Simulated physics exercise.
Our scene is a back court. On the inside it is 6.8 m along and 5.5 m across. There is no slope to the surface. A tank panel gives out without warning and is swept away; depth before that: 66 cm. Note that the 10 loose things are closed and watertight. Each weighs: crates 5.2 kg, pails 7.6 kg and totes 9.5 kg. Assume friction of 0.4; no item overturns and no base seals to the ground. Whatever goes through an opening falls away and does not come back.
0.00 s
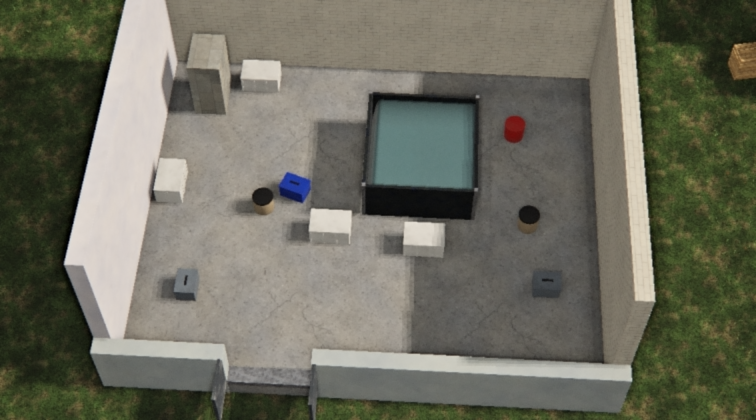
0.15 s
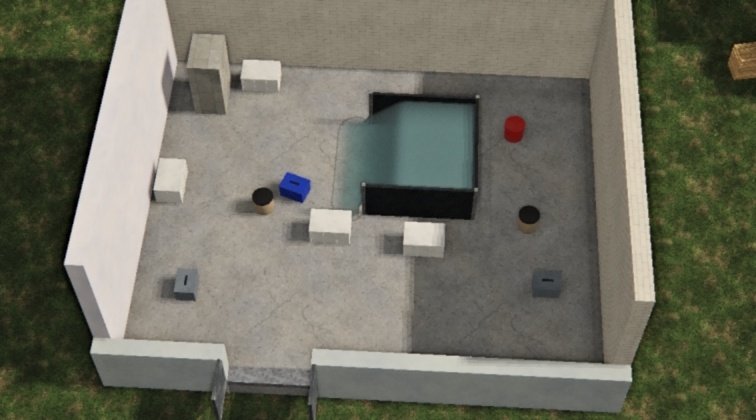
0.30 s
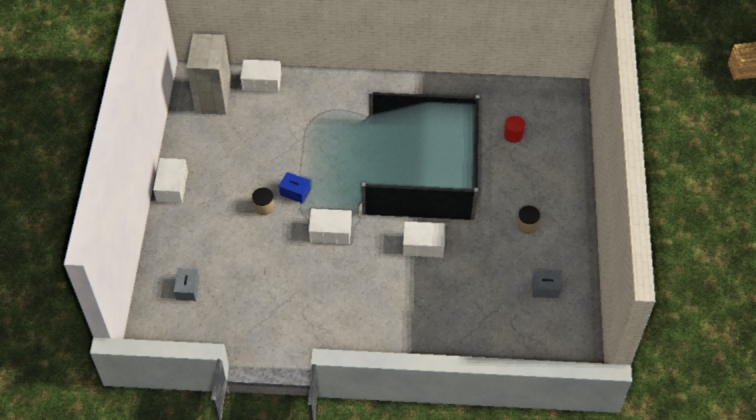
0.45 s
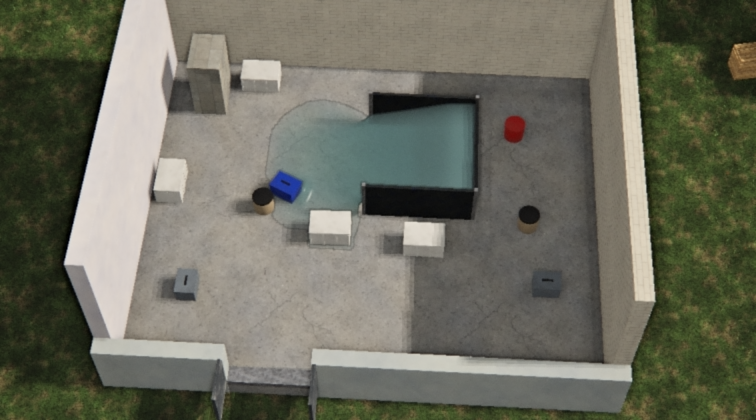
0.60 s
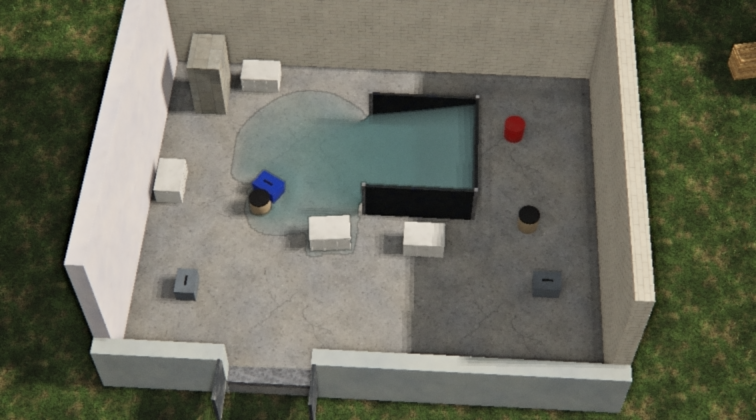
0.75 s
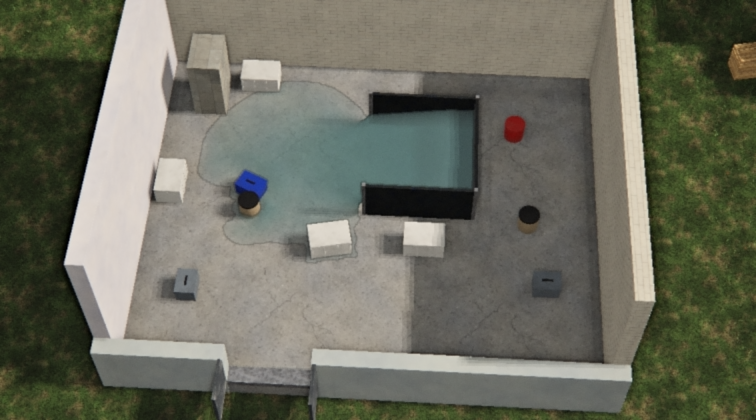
To begin with, a dark-framed tank of water stands in a walled court among white blocks, pails and totes. Its left side opens and water spreads leftward across the floor, reaching the blue tote. The tote then slides left along with the nearby black-topped pail, while the red pail stays put.
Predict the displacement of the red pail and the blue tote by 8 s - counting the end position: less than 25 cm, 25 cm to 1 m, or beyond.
Outcome: Red pail: Stays near its start; blue tote: Is swept well away.
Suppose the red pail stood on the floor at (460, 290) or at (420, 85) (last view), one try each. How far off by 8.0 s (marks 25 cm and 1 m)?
Try one, it keeps its spot; try two, it is swept a long way.
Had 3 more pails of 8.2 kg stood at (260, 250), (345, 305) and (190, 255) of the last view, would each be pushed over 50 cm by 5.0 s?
Respectively: Greater, smaller, greater.
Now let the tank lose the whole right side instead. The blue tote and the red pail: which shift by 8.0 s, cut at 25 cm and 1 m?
Blue tote: Roughly where it was; red pail: Washed well away.
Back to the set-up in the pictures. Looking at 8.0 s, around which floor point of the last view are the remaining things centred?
Near (457, 260).
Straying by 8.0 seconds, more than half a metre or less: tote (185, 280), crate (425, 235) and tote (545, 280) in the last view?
Beyond, within, within.
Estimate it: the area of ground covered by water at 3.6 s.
About 20 m2.
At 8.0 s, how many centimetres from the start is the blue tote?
I'd estimate some 300 centimetres.
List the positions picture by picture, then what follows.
In the first frame, the red pail at (515, 124) rests on the ground; the blue tote at (294, 183) rests on the ground; 2.6 m2 under water; 0 of 10 have shifted.
In the second frame, the red pail at (515, 124) rests on the ground; the blue tote at (294, 183), on the bottom; 3.6 m2 under water; 0 of 10 have shifted.
In the third frame, the red pail at (515, 124) rests on the ground; the blue tote at (294, 183), on the bottom; water covers 4.7 m2; 0 of 10 have shifted.
In the fourth frame, the red pail at (515, 124) rests on the ground; the blue tote at (285, 183), on the bottom, 14 cm from its start; 5.9 m2 under water; 1 of 10 have shifted.
In the fifth frame, the red pail at (515, 124), on the bottom; the blue tote at (268, 183) rests on the ground, 40 cm from its start; 7.3 m2 under water; 3 of 10 have shifted.
In the sixth frame, the red pail at (515, 124), on the bottom; the blue tote at (251, 182) rests on the ground, 67 cm from its start; water covers 9.0 m2; 3 of 10 have shifted.
After 1.6 s the red pail is near (515, 124), 0.0 m from its start, aground; the blue tote is near (188, 188), 1.6 m from its start, afloat; 0 of 10 are out; 3 afloat.
After 3.6 s the red pail is near (515, 124), 0.0 m from its start, aground; the blue tote is near (201, 255), 1.8 m from its start, afloat; 0 of 10 are out; 5 afloat.
After 5.6 s the red pail is near (515, 124), 0.0 m from its start, aground; the blue tote is near (282, 328), 2.5 m from its start, afloat; 0 of 10 are out; 3 afloat.
After 8.0 s the red pail is near (515, 124), 0.0 m from its start, aground; the blue tote is near (407, 344), 3.2 m from its start, aground; 0 of 10 are out; 3 afloat.
